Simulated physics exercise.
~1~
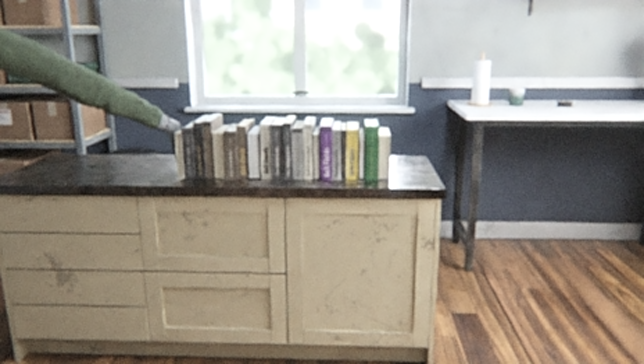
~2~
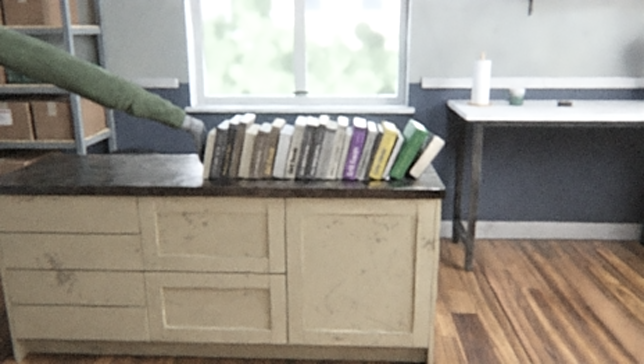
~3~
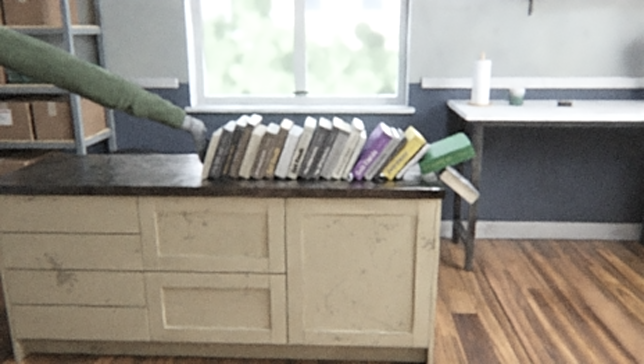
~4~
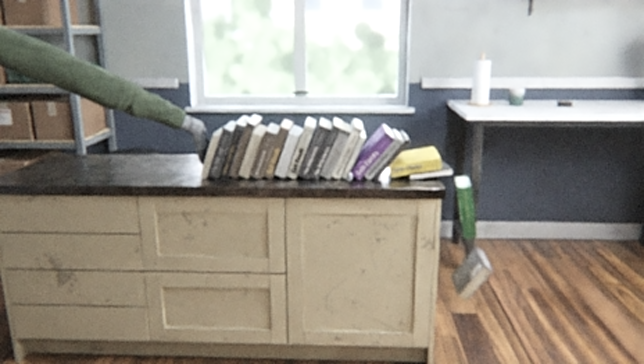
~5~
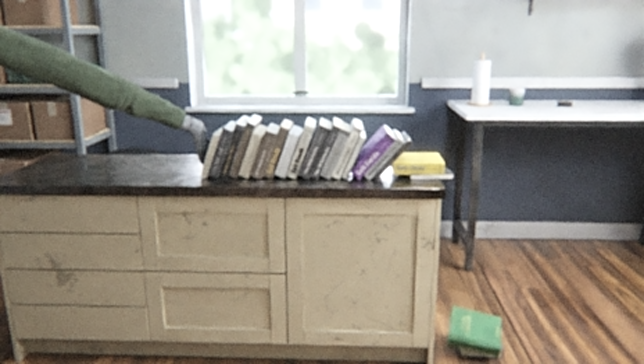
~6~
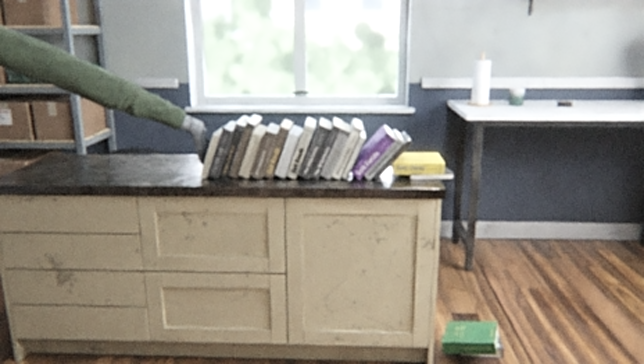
A green arm shoves a book row right; two books fall, yellow stays on top.
